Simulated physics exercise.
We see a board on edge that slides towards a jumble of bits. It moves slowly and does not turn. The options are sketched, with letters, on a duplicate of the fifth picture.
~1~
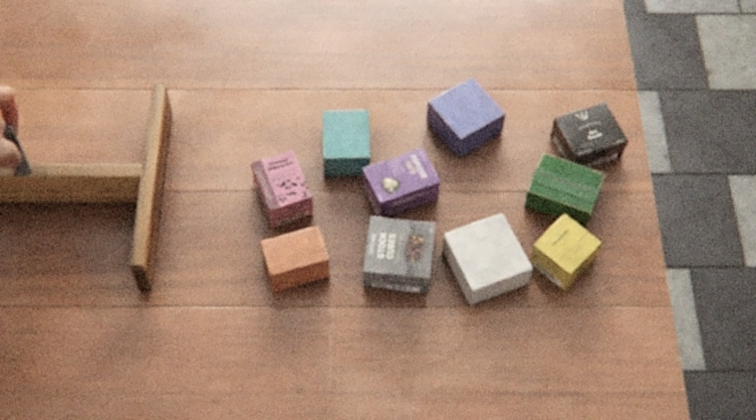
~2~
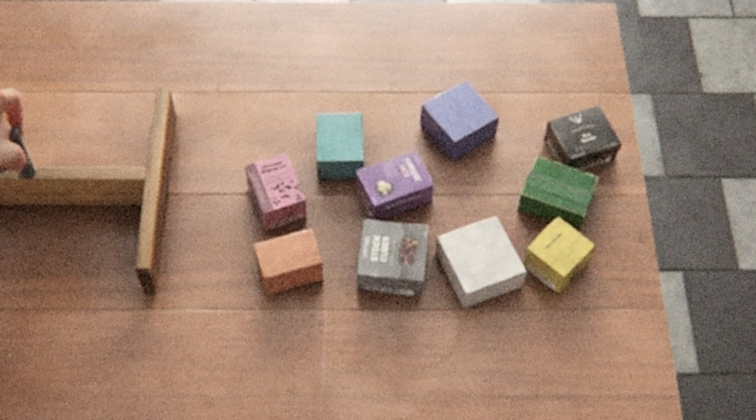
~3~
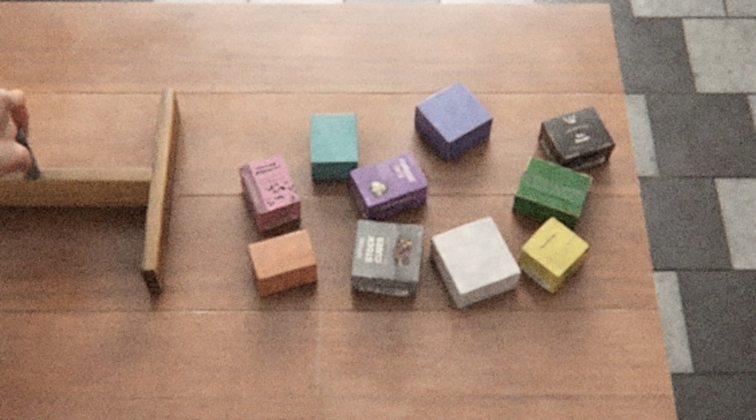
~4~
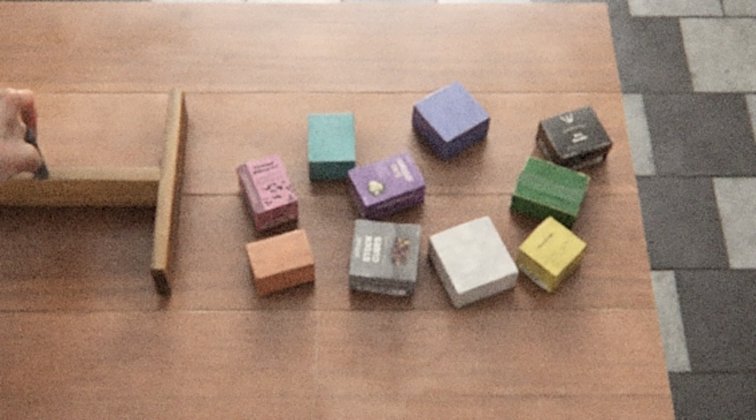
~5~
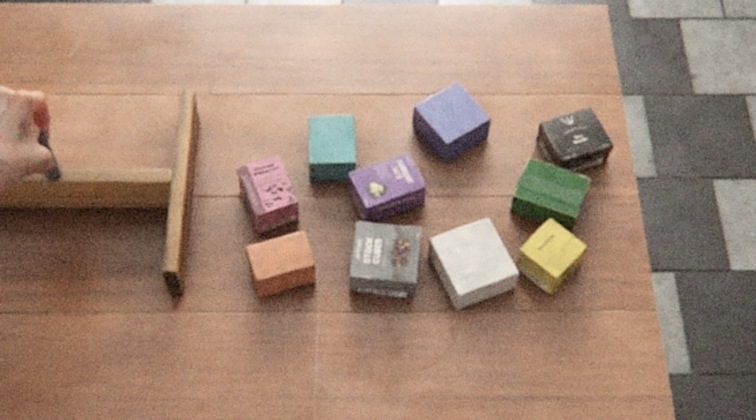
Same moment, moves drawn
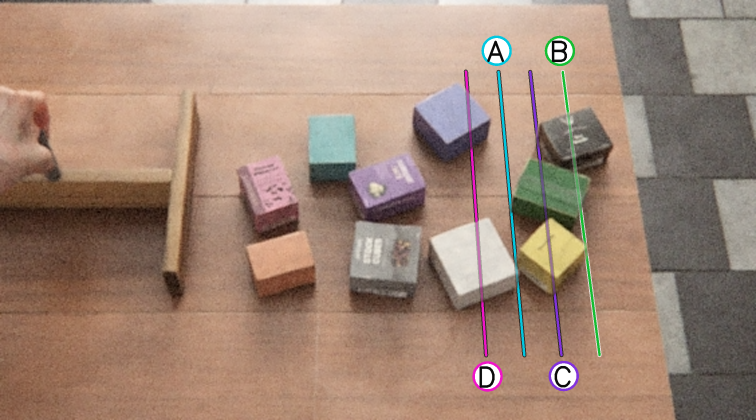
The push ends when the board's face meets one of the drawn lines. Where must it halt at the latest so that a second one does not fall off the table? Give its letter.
It can go as far as D.
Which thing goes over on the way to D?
The yellow packet goes over.
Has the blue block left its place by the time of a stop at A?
By then, yes.
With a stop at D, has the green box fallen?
No.
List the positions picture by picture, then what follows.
The first frame shows black packet (589, 137); grey box (399, 255); orange block (295, 259).
The second frame shows board (153, 173); purple box (395, 187).
The third frame shows board (159, 174); turquoise block (334, 146).
The fourth frame shows board (167, 174); pink packet (268, 192).
The fifth frame shows board (179, 175); green box (550, 194); black packet (574, 142); grey box (385, 260).
On the copy, A at (510, 202); B at (580, 202); C at (545, 202); D at (475, 202).
On D. First, board (286, 175); orange block (322, 275); turquoise block (346, 144).
Then, board (393, 175); yellow packet (625, 250); white block (563, 269).
Finally, board (473, 175); yellow packet over the edge; white block (643, 277); one fallen.
By contrast, A drops three; B drops six; C drops three.
